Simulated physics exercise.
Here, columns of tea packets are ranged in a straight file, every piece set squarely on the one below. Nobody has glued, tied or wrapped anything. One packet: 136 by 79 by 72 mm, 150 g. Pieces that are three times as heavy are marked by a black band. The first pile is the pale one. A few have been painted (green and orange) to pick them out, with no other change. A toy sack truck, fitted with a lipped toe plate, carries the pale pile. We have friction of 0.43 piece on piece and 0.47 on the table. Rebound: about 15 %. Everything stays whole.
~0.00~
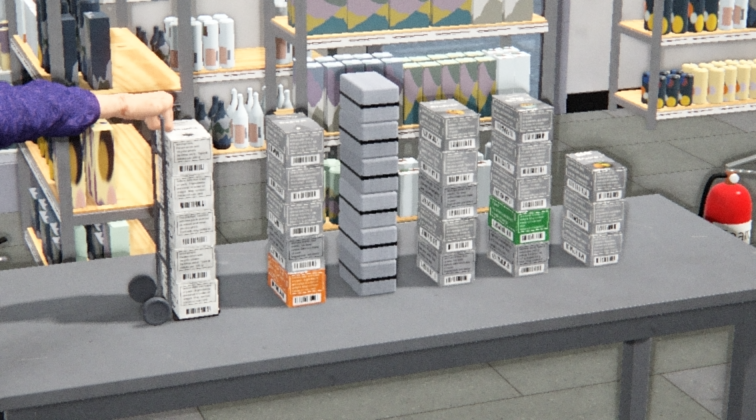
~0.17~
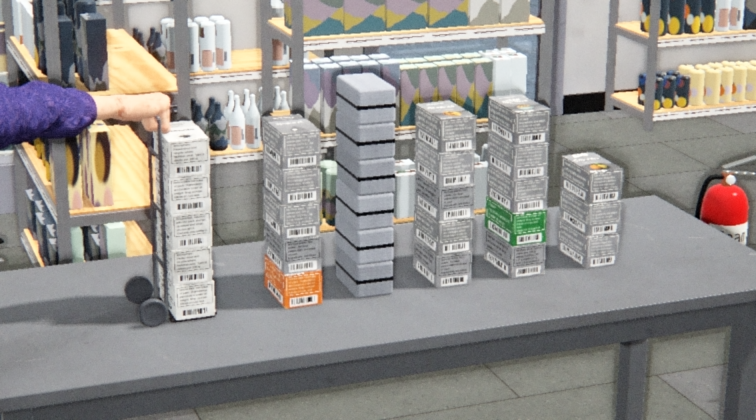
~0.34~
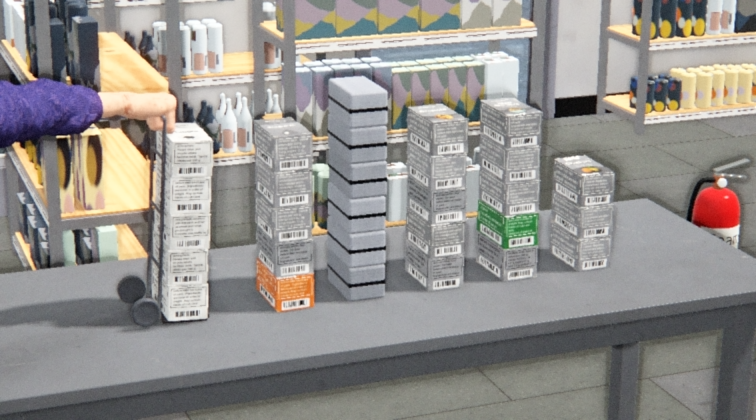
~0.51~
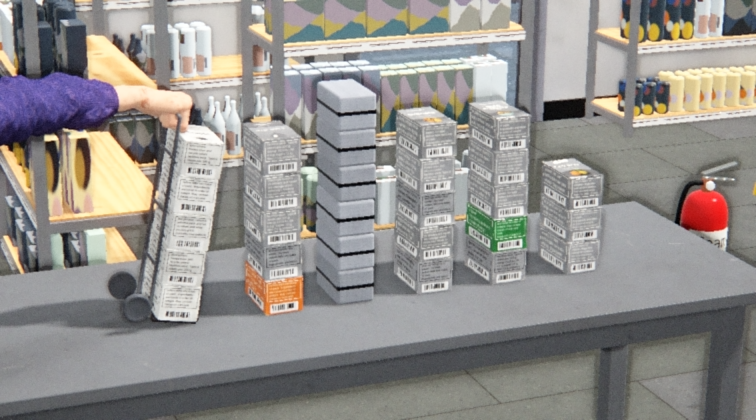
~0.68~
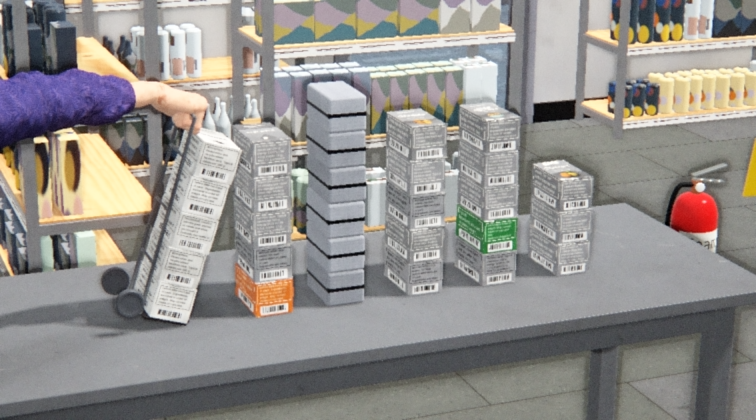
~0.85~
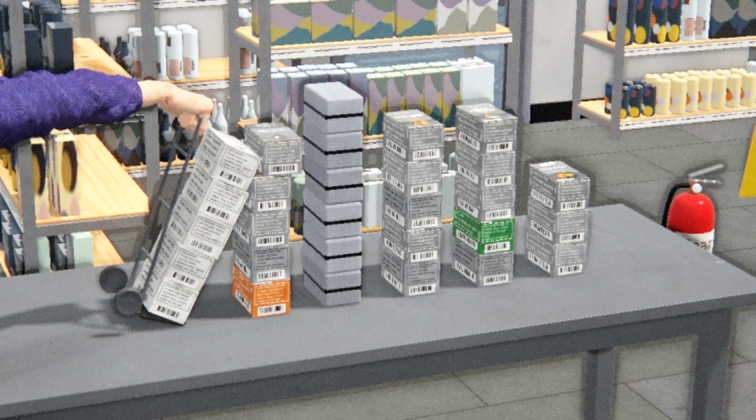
The footage shows a purple-sleeved arm tipping a small hand truck rightward on a gray table, its pale stack of boxes leaning beyond the truck's frame toward the neighboring orange-based stack, where an upper box shifts slightly.
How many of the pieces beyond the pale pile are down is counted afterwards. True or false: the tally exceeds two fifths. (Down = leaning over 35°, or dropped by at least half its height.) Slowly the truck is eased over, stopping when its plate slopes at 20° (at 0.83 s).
False.
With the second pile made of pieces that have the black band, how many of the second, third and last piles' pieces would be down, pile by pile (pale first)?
Count down, pile by pile - second 0, third 0, last 0.
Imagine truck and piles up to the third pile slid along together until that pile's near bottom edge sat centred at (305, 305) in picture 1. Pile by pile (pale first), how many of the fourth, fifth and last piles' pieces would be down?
Then fourth 0, fifth 0, last 0.
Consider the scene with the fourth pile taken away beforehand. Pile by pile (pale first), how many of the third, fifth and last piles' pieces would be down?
Down count - third 0, fifth 0, last 0.
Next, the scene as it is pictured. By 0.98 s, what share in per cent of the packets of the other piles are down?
0 per cent by then.
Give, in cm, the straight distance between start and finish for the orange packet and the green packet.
Estimate: Orange near 0 cm, green near 0 cm.
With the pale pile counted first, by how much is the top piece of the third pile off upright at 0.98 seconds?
About 0 degrees from upright.
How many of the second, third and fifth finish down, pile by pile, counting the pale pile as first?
By pile: Second 0, third 0, fifth 0.
By 0.91 s, 0 of the pale pile down; none of the 24 other packets down, 3 disturbed.
By 0.98 s, 0 of the pale pile down; none of the 24 other packets down, 5 disturbed; orange packet tilted 4°.
By 1.08 s, 4 of the pale pile down; none of the 24 other packets down, 5 disturbed; orange packet tilted 8°.
By 1.52 s, 3 of the pale pile down; none of the 24 other packets down, 5 disturbed; orange packet tilted 10°.
When it is over (1.9 s), 4 of the pale pile down; none of the 24 other packets down, 5 disturbed; orange packet tilted 10°; green packet unmoved. That is 0 per cent. In pixels of the last frame, middles, orange packet near (264, 285), green packet near (483, 227).
